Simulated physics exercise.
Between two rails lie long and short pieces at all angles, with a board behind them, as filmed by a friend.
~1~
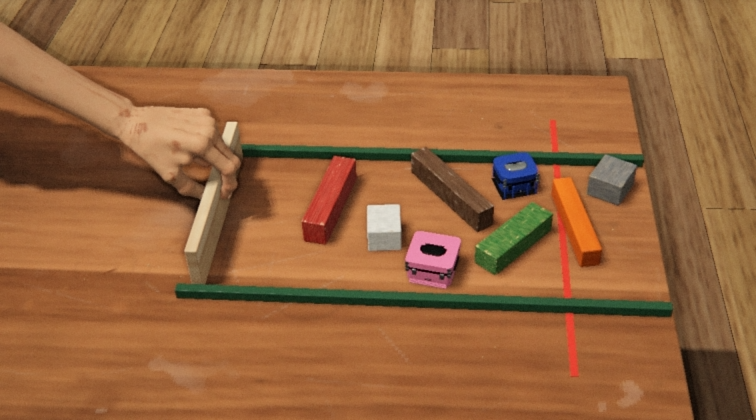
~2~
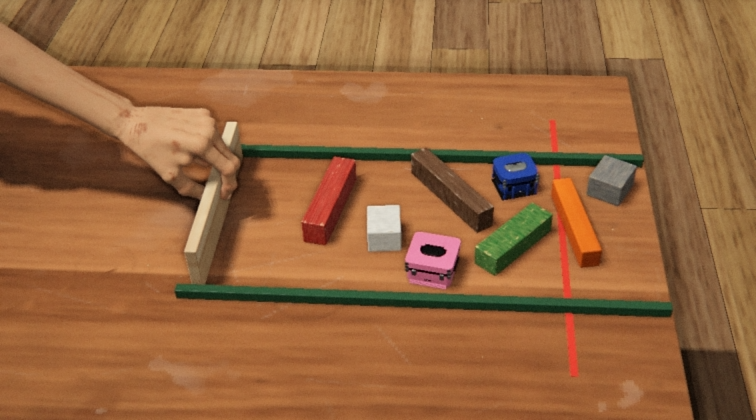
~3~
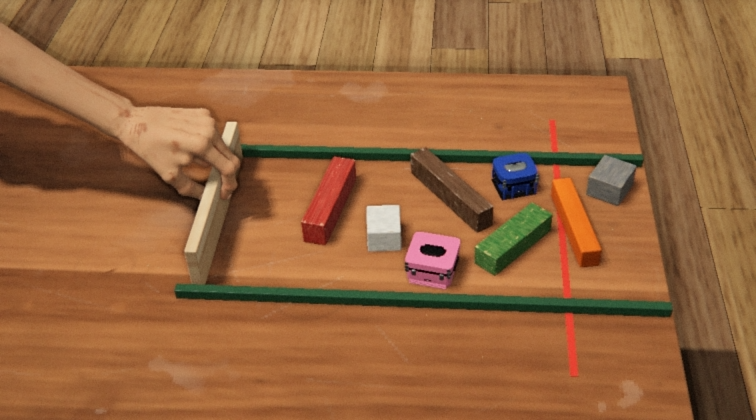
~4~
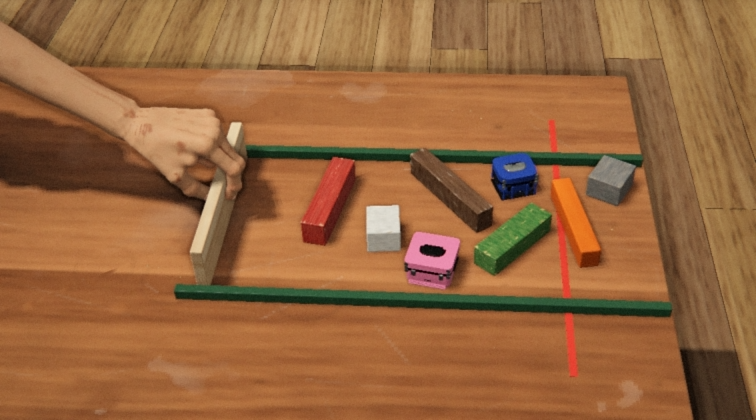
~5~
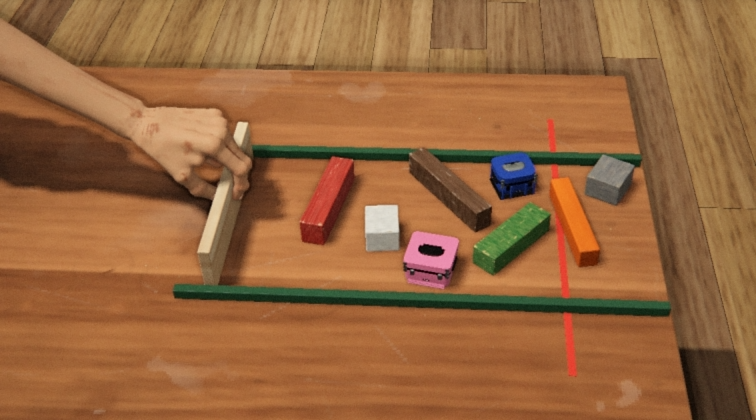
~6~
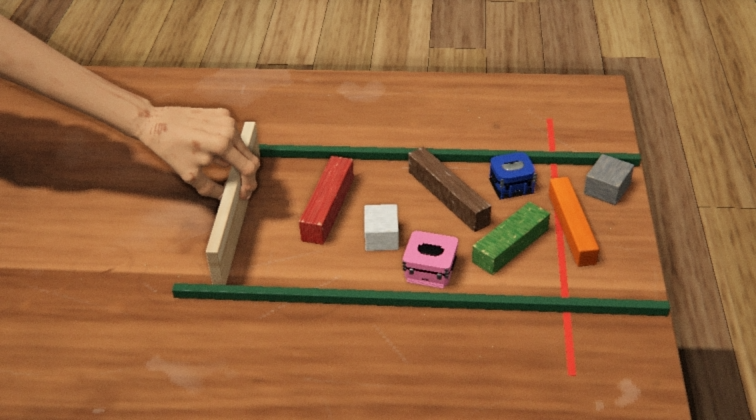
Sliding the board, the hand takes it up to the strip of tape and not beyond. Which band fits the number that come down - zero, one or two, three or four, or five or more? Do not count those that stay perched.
Fallen: A single one or a pair.
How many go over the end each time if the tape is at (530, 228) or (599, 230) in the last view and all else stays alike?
Try by try, 0 and 4.
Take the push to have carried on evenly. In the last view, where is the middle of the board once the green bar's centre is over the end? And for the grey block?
Roughly at (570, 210) and roughly at (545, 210).
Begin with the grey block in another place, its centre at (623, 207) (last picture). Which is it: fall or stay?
Placed there, it goes off the edge.
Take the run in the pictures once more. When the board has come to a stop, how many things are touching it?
2 in contact.
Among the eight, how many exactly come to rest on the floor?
Altogether the count is 2.
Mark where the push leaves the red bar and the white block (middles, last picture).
About (571, 206), and about (604, 236).
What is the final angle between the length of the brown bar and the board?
Roughly 25° out of line.
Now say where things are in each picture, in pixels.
The first picture shows grey block (612, 180); orange stick (576, 221); blue case (515, 176); board (216, 200); tape (562, 230).
The second picture shows orange stick (575, 221); pink case (433, 261).
The third picture shows blue case (514, 176); green bar (514, 238).
The fourth picture shows grey block (611, 180); board (221, 201).
The fifth picture shows orange stick (573, 221); brown bar (449, 189).
The sixth picture shows grey block (609, 179); orange stick (573, 220); blue case (512, 176); board (235, 200); tape (559, 229).
Early on, none off yet; grey block at rest near (609, 179); orange stick at rest near (573, 220); blue case at rest near (512, 176).
A while later, none off yet; grey block at rest near (609, 179); orange stick travelled a little near (587, 220); blue case travelled a little near (528, 173).
Finally, the number that fall off is one or two; lost, orange stick and grey block.
